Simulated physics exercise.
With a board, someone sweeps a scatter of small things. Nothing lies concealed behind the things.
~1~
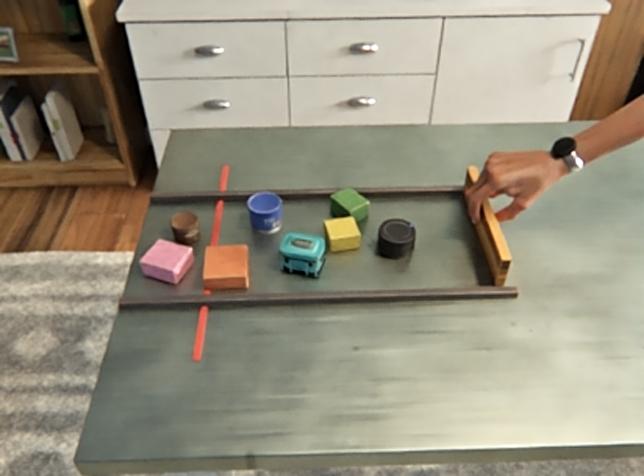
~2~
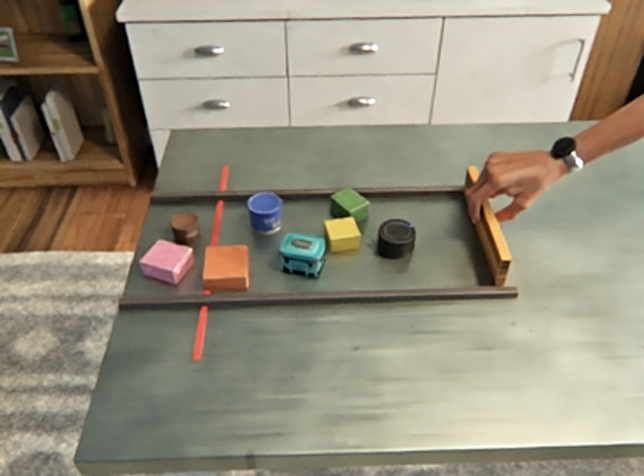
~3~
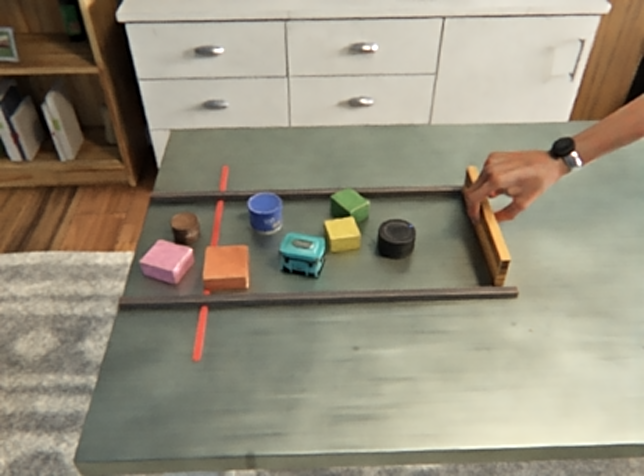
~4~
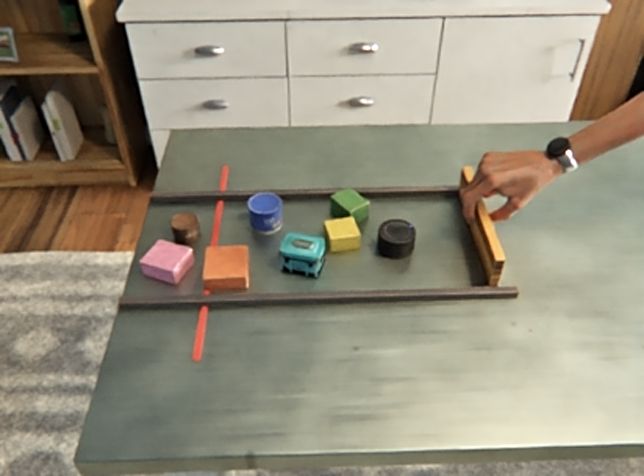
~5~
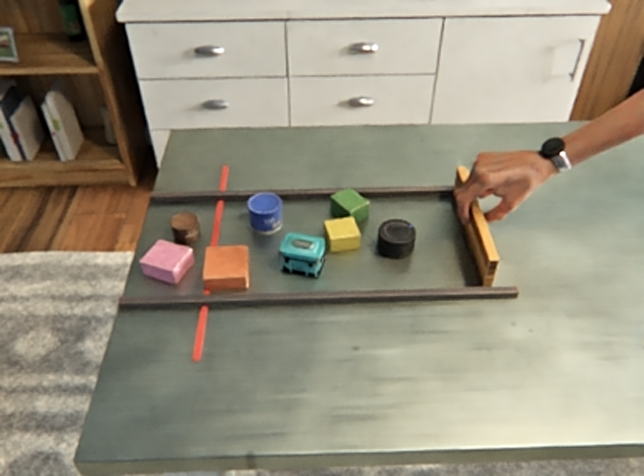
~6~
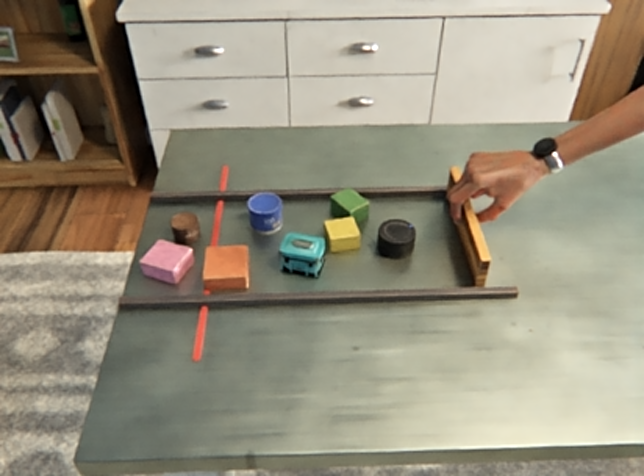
On a grey-green table in a room with white drawers, a hand wearing a dark watch holds a wooden board upright between two dark rails, right of some scattered blocks and small containers. The board stays nearly still at first, then the hand slides it slightly left, touching none of the objects.
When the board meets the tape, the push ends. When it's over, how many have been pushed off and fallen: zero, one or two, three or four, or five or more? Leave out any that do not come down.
By the end, one or two have fallen.
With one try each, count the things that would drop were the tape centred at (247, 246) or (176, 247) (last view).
It would be 0 and 4.
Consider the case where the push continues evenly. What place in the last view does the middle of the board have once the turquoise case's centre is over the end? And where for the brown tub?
About (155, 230), and about (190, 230) for the other.
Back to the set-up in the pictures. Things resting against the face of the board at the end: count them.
Contact count: 3.
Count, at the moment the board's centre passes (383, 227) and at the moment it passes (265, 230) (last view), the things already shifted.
2, then 7.
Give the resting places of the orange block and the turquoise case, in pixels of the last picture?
You'll see the orange block at (146, 270), with the turquoise case at (186, 269).
Soon after, none off yet; pink block at rest near (168, 262); brown tub at rest near (186, 228); orange block at rest near (227, 267).
In the end, the number that fall off is one or two; gone, pink block.
